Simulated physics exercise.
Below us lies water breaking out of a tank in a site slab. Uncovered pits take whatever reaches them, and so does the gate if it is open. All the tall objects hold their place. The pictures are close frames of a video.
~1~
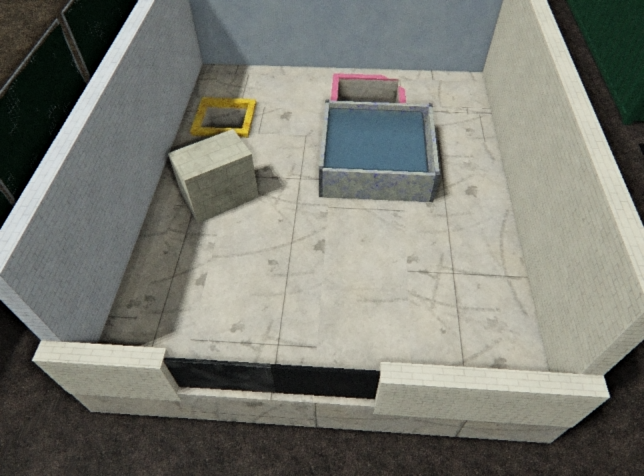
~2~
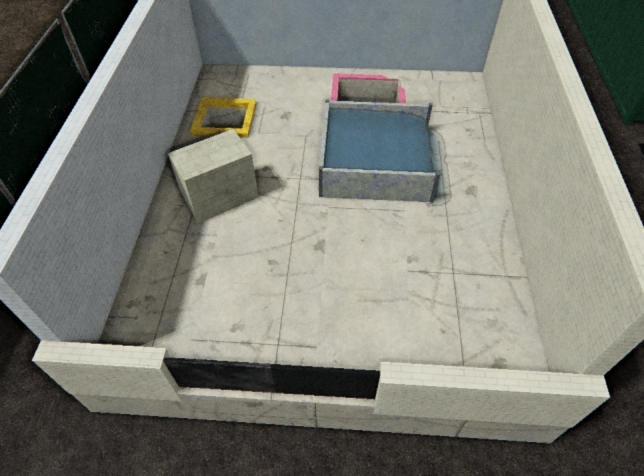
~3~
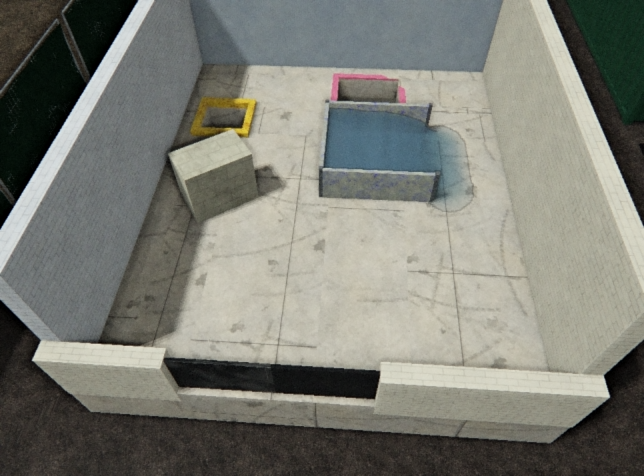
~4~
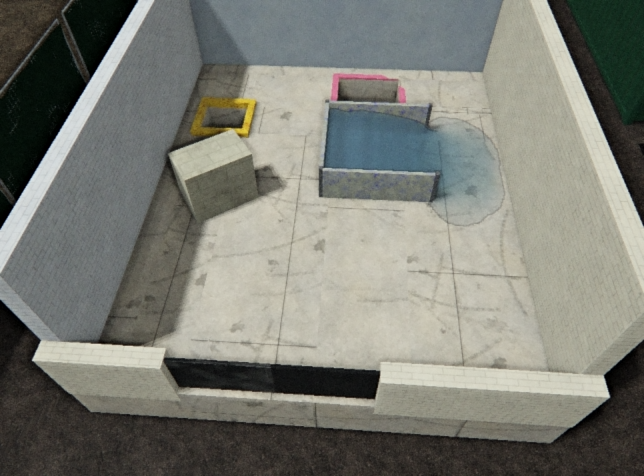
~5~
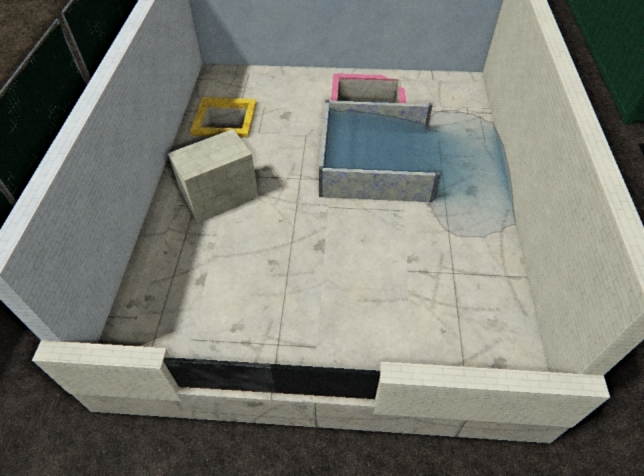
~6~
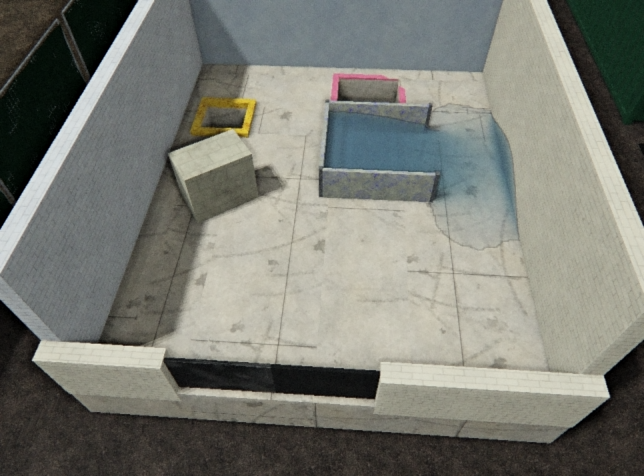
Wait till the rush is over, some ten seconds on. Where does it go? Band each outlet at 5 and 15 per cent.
In the end: The gate takes under 5 %; the pink pit takes over 15 %; the yellow pit takes under 5 %.
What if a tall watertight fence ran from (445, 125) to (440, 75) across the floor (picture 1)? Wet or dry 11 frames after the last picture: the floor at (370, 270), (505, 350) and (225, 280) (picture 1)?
As listed: No water, wet, free of water.
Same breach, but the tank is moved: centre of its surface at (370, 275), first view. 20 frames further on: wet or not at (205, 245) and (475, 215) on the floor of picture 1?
One after the other: Dry, covered.
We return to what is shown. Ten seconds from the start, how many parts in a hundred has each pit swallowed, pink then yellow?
Roughly 26 per cent, then 0 per cent.
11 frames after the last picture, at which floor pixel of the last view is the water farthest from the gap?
I would point to (542, 397).
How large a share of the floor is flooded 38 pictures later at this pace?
Close to 60 %.
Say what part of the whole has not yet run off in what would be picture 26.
I make it 94 per cent.
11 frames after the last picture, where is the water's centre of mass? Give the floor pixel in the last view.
At about (442, 167).
A moment on, water covers 10 % of the floor; the gate 0 %, the pink pit 0 %, the yellow pit 0 %.
Next, water covers 25 % of the floor; the gate 0 %, the pink pit 0 %, the yellow pit 0 %.
Then, water covers 40 % of the floor; the gate 0 %, the pink pit 6 %, the yellow pit 0 %.
Later, water covers 60 % of the floor; the gate 0 %, the pink pit 19 %, the yellow pit 0 %.
In the end, water covers 80 % of the floor; the gate 0 %, the pink pit 26 %, the yellow pit 0 %.
